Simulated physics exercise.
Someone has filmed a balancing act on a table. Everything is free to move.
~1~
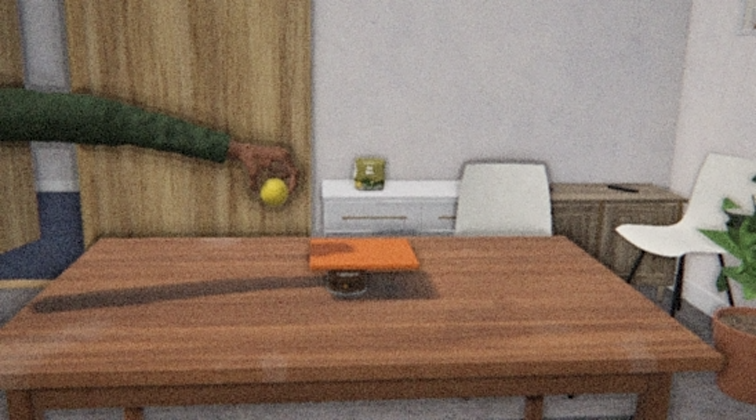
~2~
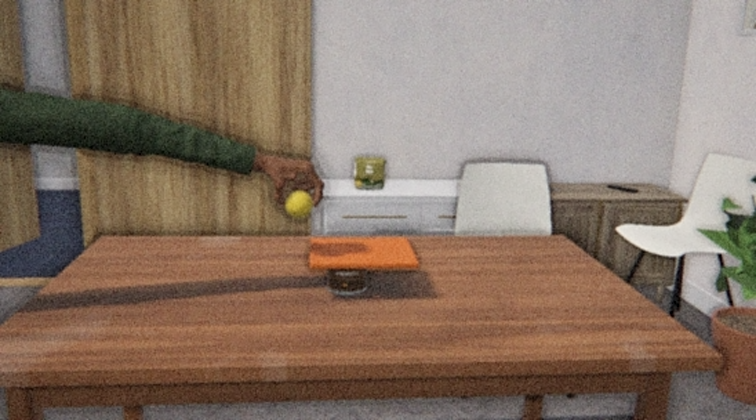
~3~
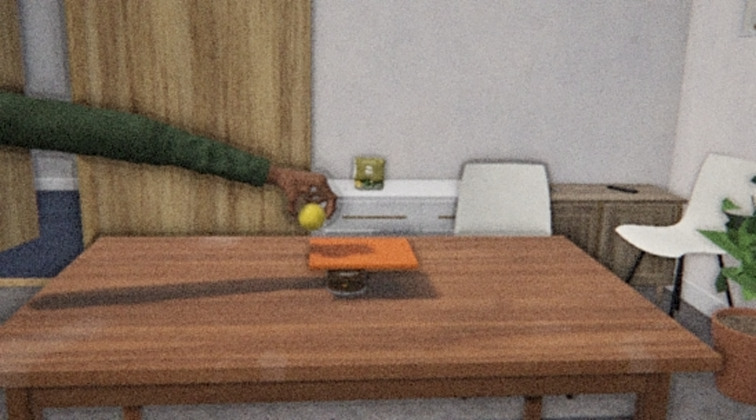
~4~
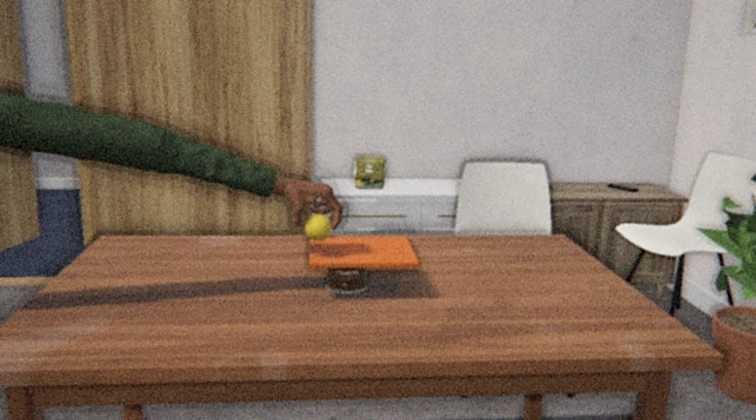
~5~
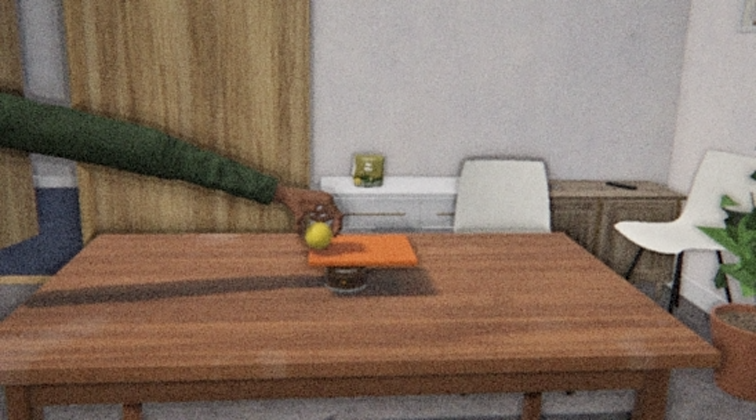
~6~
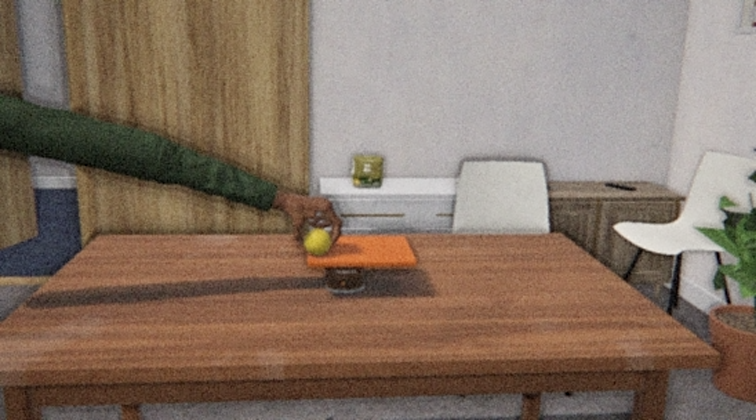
At a wooden table in a room, a hand in a green sleeve carried a yellow lemon rightward and down, then held it at the left end of an orange board resting on a small tub.
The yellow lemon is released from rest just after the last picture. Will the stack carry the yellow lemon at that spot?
The stack stays up.
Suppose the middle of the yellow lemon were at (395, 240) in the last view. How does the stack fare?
Then it comes apart.
Then, 0.30 s later than the last frame, all is still.
Then, 0.70 s later than the last frame, yellow lemon resting near (318, 242).
When it is over, all 3 as before. End places, in pixels of the last picture, yellow lemon near (318, 242). The stack keeps its balance.
